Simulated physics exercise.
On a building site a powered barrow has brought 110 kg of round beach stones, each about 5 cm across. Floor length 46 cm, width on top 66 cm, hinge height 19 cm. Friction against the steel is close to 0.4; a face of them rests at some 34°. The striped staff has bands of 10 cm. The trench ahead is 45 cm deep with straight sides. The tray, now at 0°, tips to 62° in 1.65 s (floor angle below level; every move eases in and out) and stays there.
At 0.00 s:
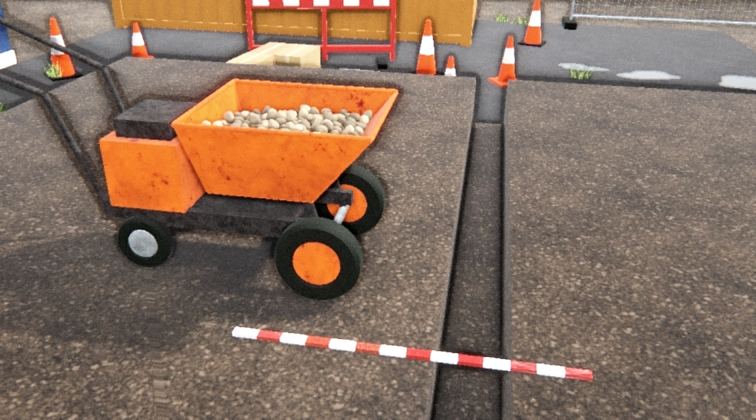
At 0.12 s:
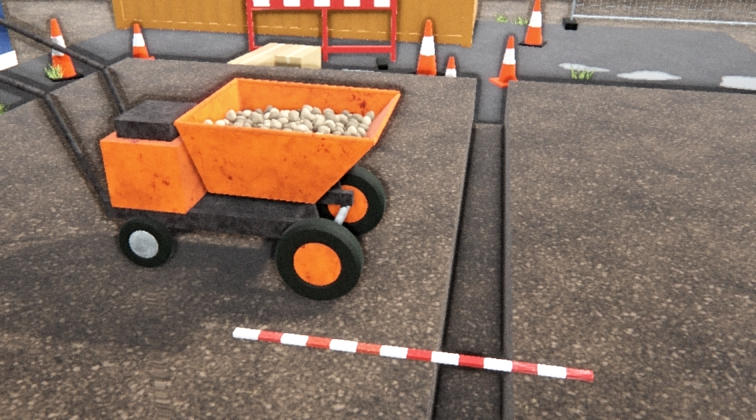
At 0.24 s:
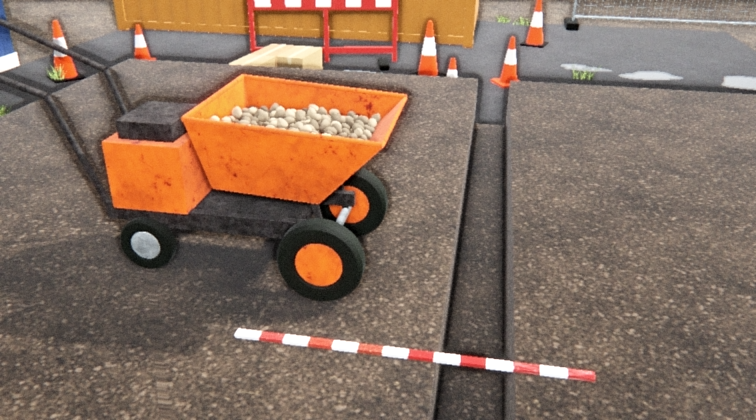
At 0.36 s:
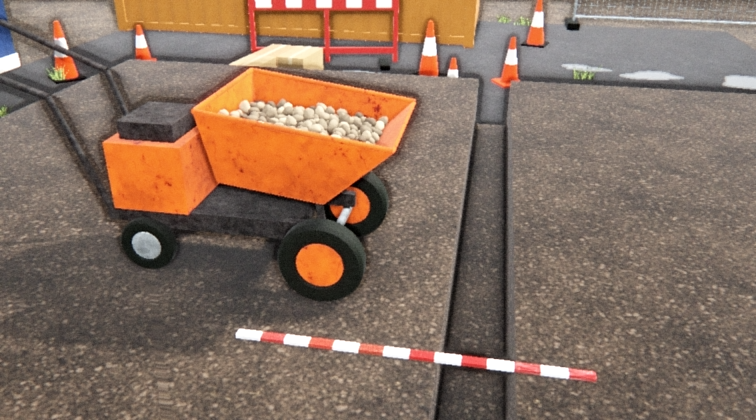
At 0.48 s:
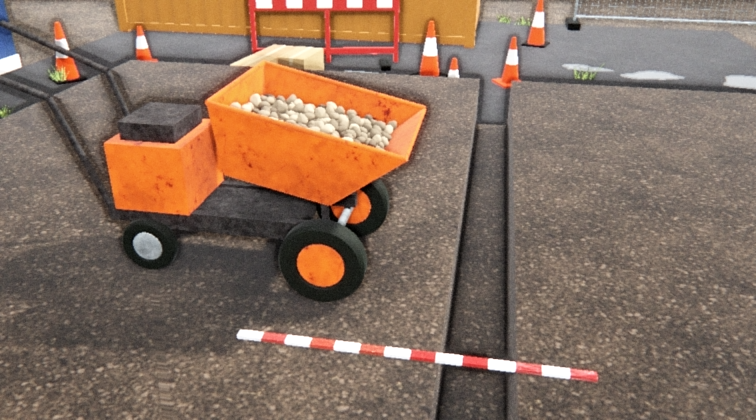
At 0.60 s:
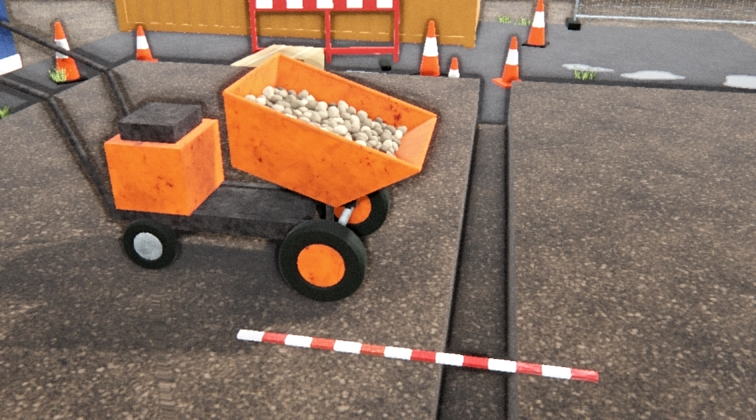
The clip shows an orange powered barrow loaded with round, pale stones standing beside a narrow trench, behind a red-and-white striped staff; its tray gradually tilts forward to the right, the rear rising while the wheels stay in place.
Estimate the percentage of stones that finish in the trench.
About 74 per cent.
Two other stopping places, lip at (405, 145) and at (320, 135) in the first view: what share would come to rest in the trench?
Near 45 per cent from the first place, 95 from the second.
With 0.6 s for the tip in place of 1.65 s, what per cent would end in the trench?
It would be near 50 per cent.
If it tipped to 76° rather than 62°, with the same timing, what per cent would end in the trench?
Then about 75 per cent.
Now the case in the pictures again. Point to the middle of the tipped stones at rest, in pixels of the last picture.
Their middle is at about (493, 340).
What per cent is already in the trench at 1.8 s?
Some 25 per cent.
After 1.2 s the floor is at 52°; 100 % in the tray; the foremost stones are at (452, 212).
After 1.8 s the floor is at 62°; 67 % in the tray, 23 % in the trench, 10 % past the trench; the foremost stones are at (560, 277).
After 2.1 s the floor is at 62°; 38 % in the tray, 37 % in the trench, 25 % past the trench; the foremost stones are at (649, 298).
After 4.1 s the floor is at 62°; 0 % in the tray, 74 % in the trench, 26 % past the trench; the foremost stones are at (709, 304).
